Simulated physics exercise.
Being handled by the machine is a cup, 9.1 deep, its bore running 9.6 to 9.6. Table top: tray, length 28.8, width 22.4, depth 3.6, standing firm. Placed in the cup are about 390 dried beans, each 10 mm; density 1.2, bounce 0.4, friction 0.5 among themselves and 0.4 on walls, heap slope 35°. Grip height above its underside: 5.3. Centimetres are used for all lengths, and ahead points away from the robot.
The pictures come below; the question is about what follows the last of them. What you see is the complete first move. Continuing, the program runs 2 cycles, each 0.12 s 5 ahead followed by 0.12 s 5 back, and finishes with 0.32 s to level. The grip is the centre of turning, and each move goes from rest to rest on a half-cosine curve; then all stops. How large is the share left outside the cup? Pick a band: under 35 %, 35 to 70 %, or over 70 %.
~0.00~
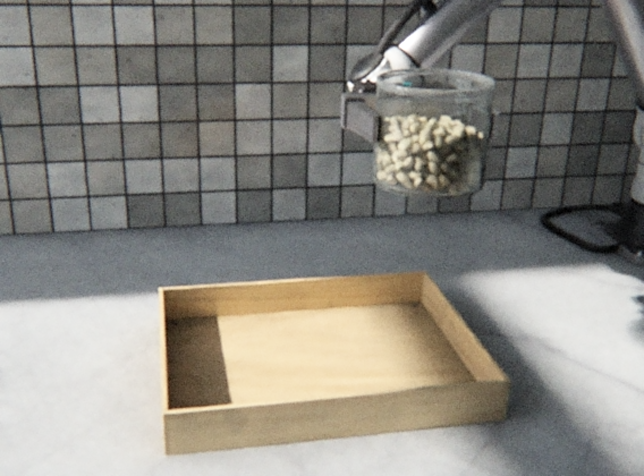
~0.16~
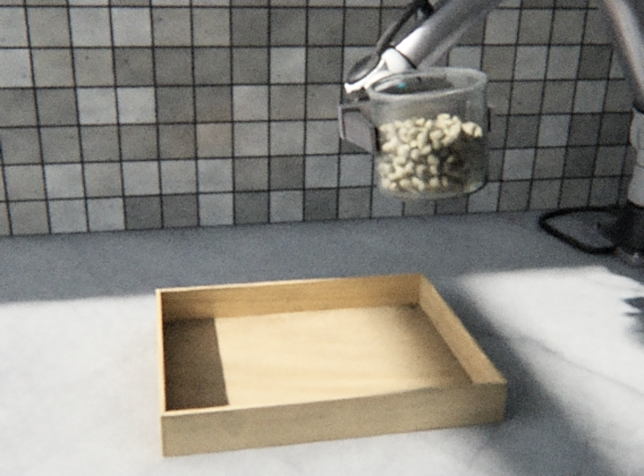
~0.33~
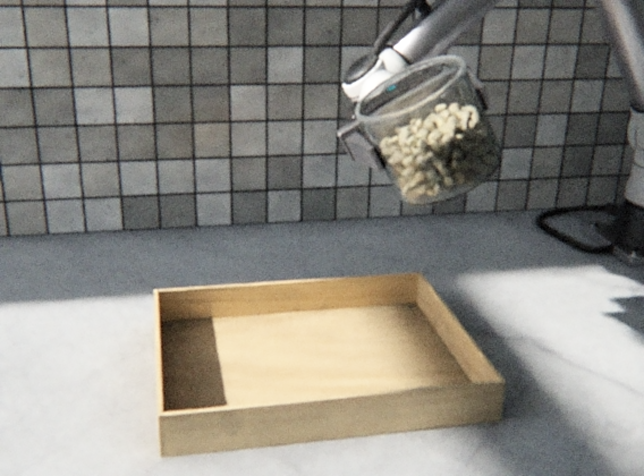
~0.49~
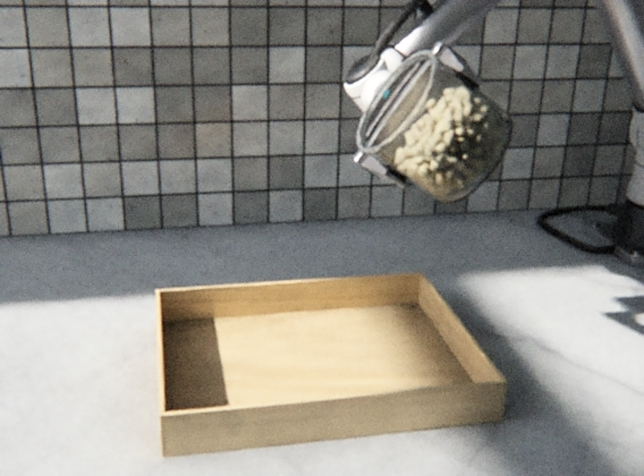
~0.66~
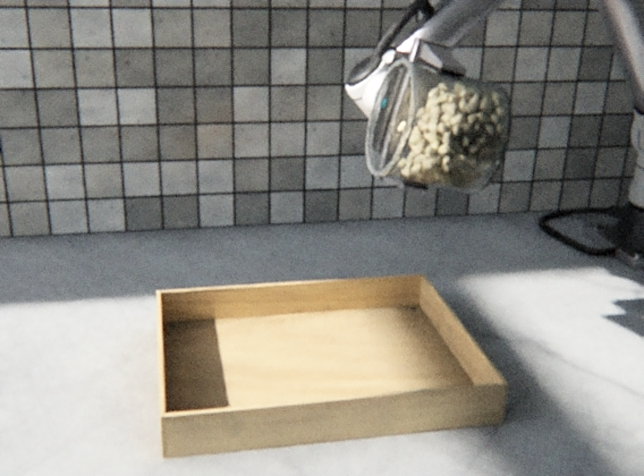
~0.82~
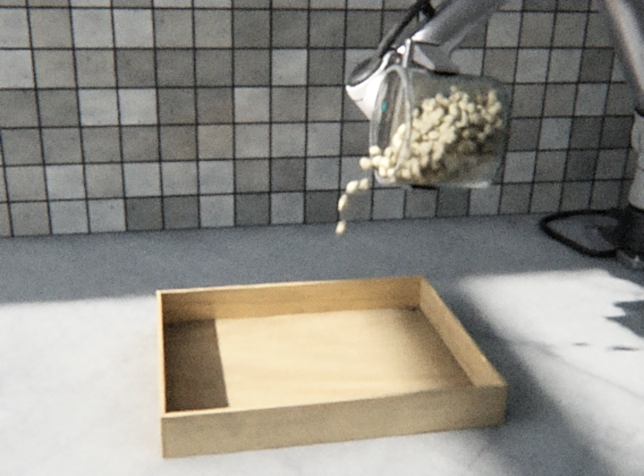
Over 70 %.
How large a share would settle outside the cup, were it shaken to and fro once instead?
It would be near 60 per cent.
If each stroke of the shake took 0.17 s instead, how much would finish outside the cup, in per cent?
I'd expect close to 55 in a hundred.
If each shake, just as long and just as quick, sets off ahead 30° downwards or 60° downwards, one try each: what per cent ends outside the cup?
It comes to around 50 per cent on the first try and around 20 per cent on the second.
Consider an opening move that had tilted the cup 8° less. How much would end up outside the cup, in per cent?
It would be near 60 per cent.
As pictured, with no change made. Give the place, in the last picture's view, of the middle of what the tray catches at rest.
Around (259, 366) in the last view.
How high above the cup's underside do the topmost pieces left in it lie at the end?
Roughly 4.5 cm.
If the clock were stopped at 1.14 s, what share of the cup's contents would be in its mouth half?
That share comes to roughly 40 percent.
After 1.14 s, tilted 84° forward, highest piece 23 above the table; 166 in the cup, 74 in the tray, 150 in flight or on a rim.
After 1.46 s, tilted 42° forward, highest piece 24 above the table; 310 in the tray, 77 in the cup, 3 in flight or on a rim.
After 1.82 s, level, highest piece 23 above the table; 313 in the tray, 77 in the cup.
After 2.87 s, level, highest piece 23 above the table; 313 in the tray, 77 in the cup.
At rest, 313 in the tray, 77 in the cup. That is 80 % outside the cup.
